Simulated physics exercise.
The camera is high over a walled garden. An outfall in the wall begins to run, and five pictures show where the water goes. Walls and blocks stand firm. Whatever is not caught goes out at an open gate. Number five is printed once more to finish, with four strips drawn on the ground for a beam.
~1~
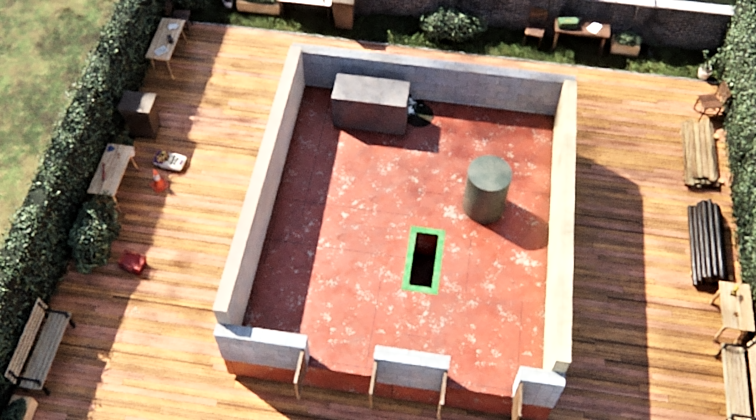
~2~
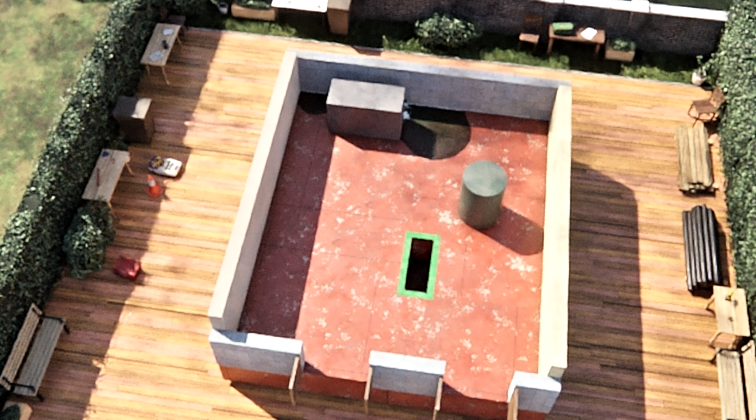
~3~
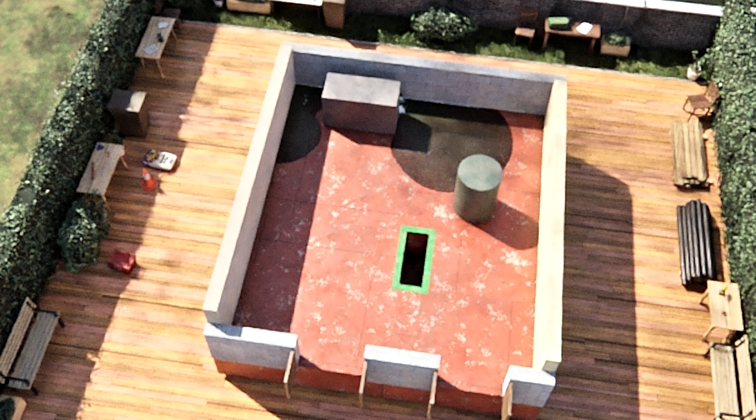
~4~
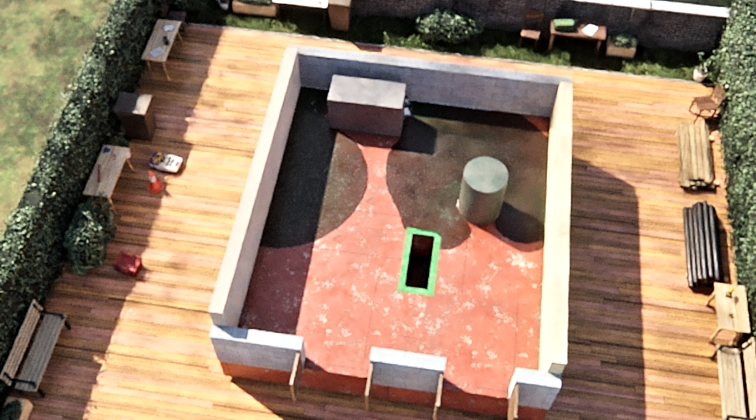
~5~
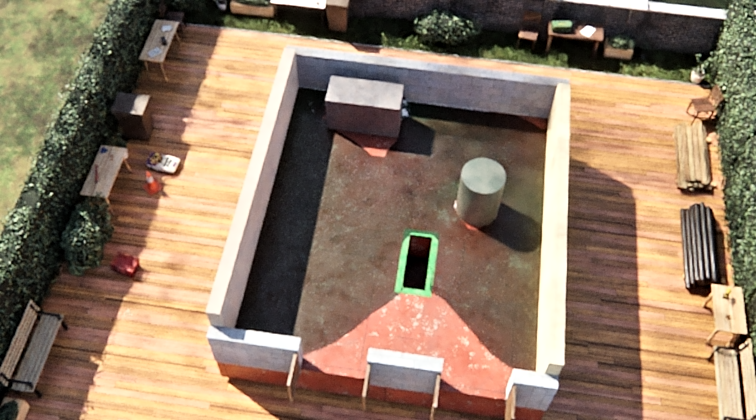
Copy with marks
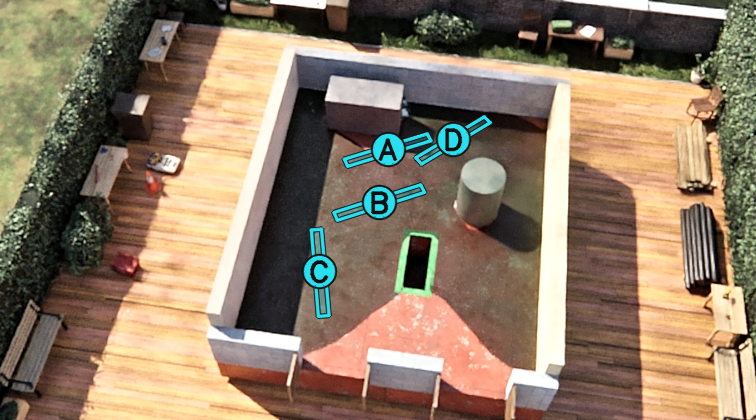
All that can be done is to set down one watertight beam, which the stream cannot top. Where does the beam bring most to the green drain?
Go for C.
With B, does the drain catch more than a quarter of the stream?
No.
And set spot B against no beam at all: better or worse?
It is worse.
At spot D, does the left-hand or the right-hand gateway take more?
More leaves on the left.
In cyan, A from (346, 162) to (429, 137); B from (335, 216) to (422, 188); C from (316, 229) to (323, 315); D from (418, 160) to (487, 119).
With A, about 11 % of the stream goes into the green drain, about 89 % out by the gates.
With B, about 12 % of the stream goes into the green drain, about 88 % out by the gates.
With C, about 16 % of the stream goes into the green drain, about 84 % out by the gates.
With D, about 10 % of the stream goes into the green drain, about 89 % out by the gates.
